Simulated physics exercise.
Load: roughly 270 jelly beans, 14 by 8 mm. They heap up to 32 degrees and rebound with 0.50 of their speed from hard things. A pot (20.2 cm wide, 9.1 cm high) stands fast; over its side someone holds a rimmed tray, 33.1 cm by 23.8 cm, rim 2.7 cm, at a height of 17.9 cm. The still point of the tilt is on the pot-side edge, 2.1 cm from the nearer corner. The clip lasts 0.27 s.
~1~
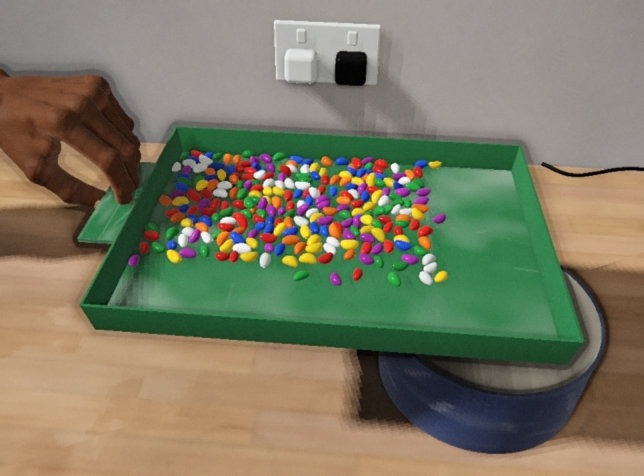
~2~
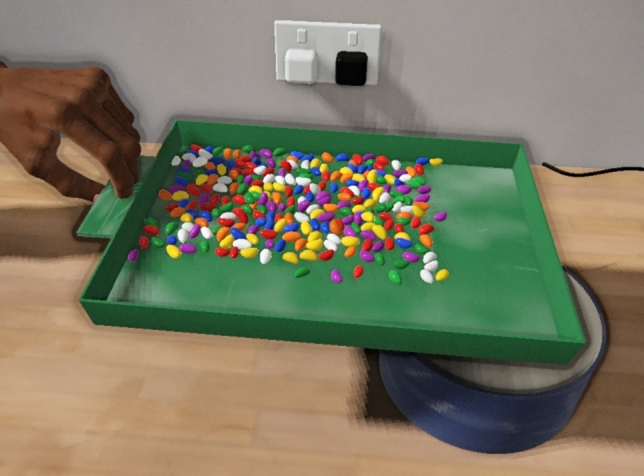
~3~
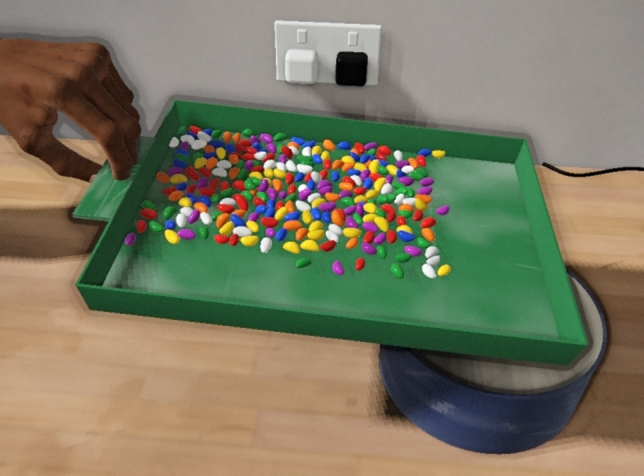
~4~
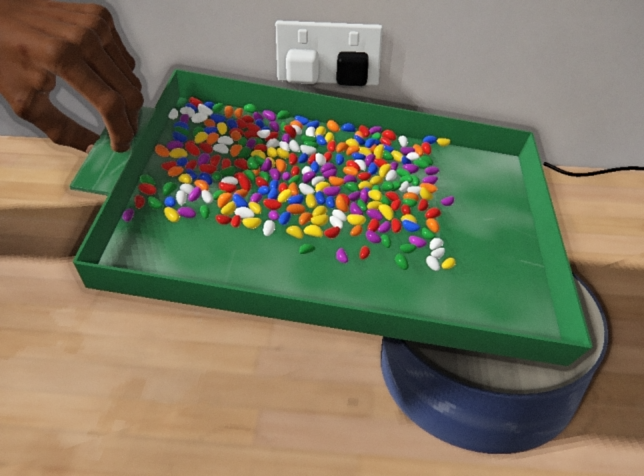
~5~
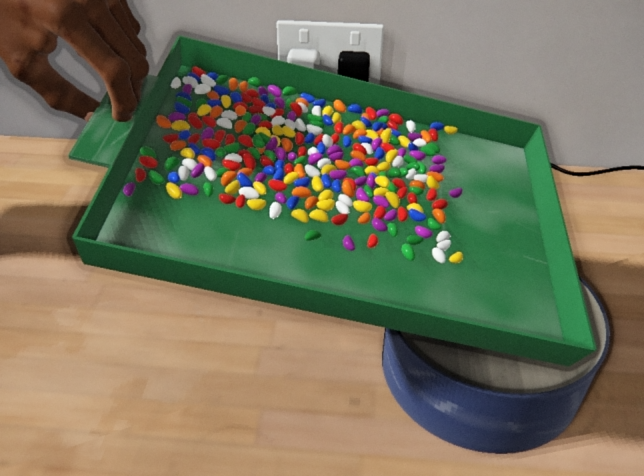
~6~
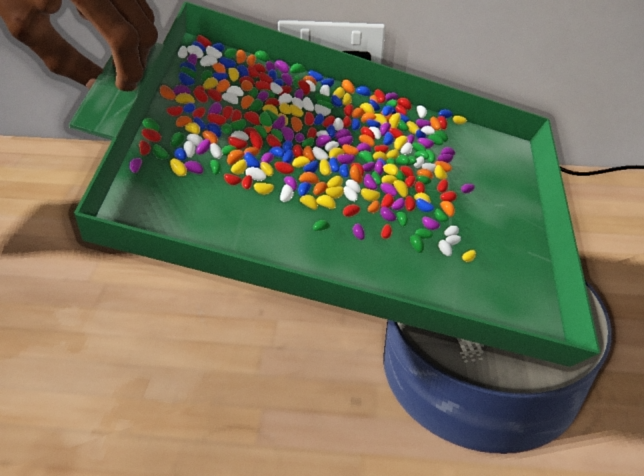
On a wooden worktop beneath a wall socket, a green tray strewn with colourful jelly beans sits level, its right end over a dark blue pot. A hand at the left handle raises that side, slowly then more steeply, leaving the tray slanting down toward the right, the beans shifting only slightly across it.
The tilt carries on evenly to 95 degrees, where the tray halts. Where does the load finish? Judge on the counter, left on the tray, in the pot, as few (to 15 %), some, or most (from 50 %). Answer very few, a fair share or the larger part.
On the counter: The larger part; left on the tray: Very few; in the pot: Very few.
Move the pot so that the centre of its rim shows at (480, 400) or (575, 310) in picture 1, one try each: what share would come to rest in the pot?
Some 30 and 0 per cent.
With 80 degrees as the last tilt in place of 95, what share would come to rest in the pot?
Then about 0 per cent.
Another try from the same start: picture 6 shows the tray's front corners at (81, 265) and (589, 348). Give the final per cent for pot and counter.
Pot 0, counter 95.
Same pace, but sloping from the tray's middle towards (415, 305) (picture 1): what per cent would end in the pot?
Some 0 per cent.
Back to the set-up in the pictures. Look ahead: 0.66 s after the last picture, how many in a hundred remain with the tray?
Roughly 40 per cent.
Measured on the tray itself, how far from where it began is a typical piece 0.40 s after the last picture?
Some 15 cm.
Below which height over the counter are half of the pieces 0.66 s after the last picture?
Roughly 14 cm.
Then, 0.40 s after the last picture, tilt 56 degrees; the tray holds 100 %, the pot 0 %.
Then, 0.66 s after the last picture, tilt 80 degrees; the tray holds 40 %, the pot 0 %.
Then, 1.03 s after the last picture, tilt 95 degrees; the tray holds 10 %, the pot 0 %.
In the end, counter 100 %, tray 0 %, pot 0 %.
